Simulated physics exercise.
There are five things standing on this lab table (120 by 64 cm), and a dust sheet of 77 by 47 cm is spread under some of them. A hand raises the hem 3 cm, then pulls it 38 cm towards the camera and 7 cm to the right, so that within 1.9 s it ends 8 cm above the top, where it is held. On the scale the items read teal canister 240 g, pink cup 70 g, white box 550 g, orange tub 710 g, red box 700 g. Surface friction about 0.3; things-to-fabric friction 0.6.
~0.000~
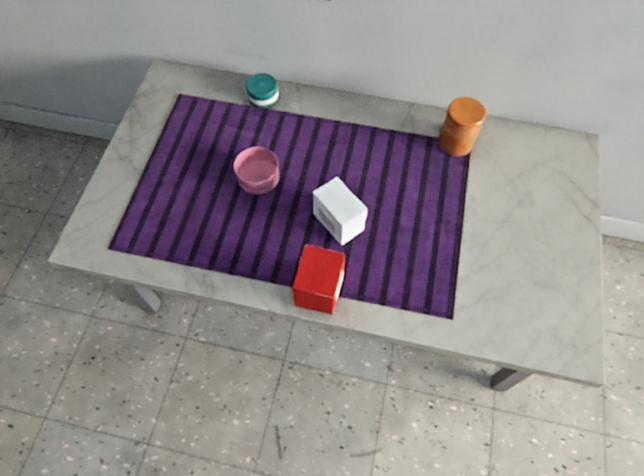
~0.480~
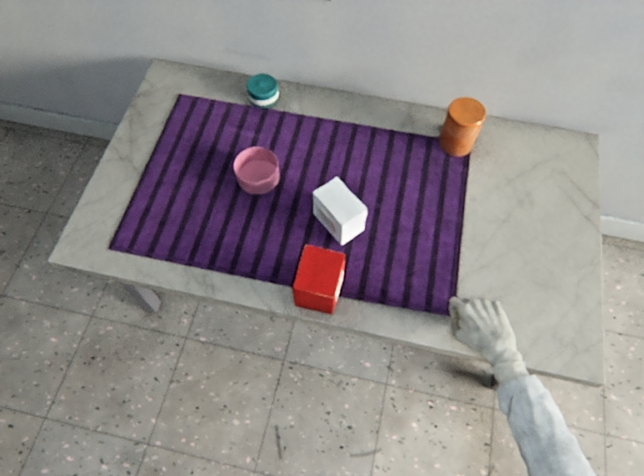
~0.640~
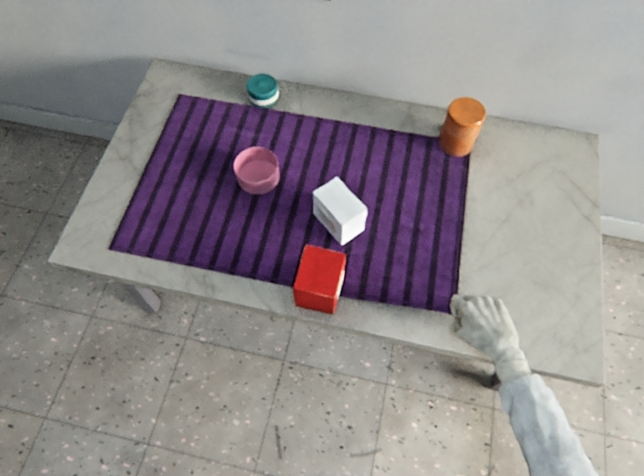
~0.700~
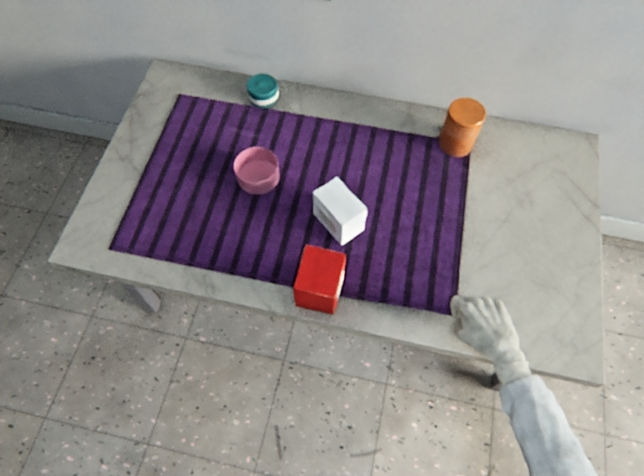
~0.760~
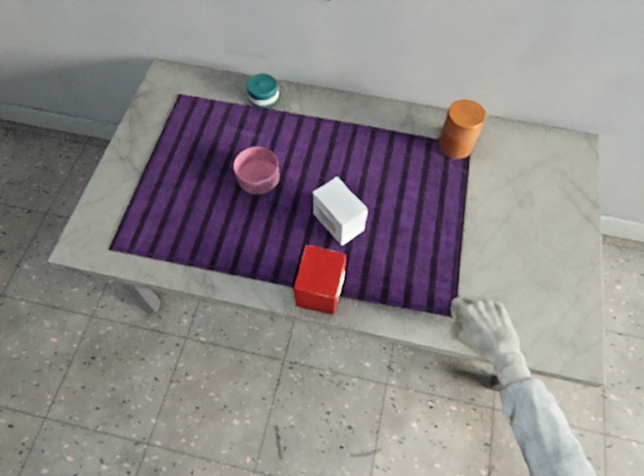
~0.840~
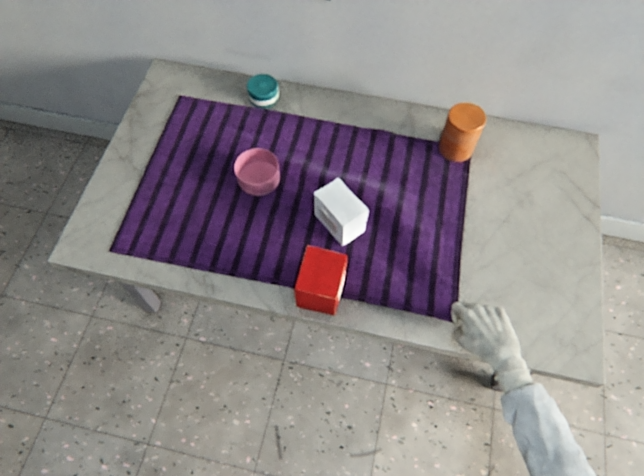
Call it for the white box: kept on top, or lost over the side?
Lost over the side.
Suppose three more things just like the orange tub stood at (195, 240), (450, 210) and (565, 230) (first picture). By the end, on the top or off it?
In order: Comes off; comes off; holds on.
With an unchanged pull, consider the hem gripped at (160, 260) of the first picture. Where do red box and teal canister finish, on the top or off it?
Note - red box: Off the top; teal canister: Still on top.
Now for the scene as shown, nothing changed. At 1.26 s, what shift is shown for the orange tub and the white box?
The orange tub is 10 cm out, the white box 8 cm.
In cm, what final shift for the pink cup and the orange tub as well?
About: Pink cup over the edge, orange tub 45 cm.
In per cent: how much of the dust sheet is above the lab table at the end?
Some 15 in a hundred.
By 1.3 s, 100 % of the dust sheet is still over the top; white box 9 cm off its start, orange tub 11 cm off its start, pink cup 8 cm off its start.
By 1.7 s, 85 % of the dust sheet is still over the top; white box 21 cm off its start, orange tub 25 cm off its start, pink cup 20 cm off its start.
By 2.1 s, 60 % of the dust sheet is still over the top; white box 35 cm off its start at (370, 373), orange tub 38 cm off its start at (481, 259), pink cup 32 cm off its start at (339, 267).
By 2.5 s, 15 % of the dust sheet is still over the top; white box over the edge, pink cup over the edge, orange tub 45 cm off its start.
By 4.1 s, 15 % of the dust sheet is still over the top; white box over the edge, pink cup over the edge, orange tub 45 cm off its start at (485, 295), red box over the edge.
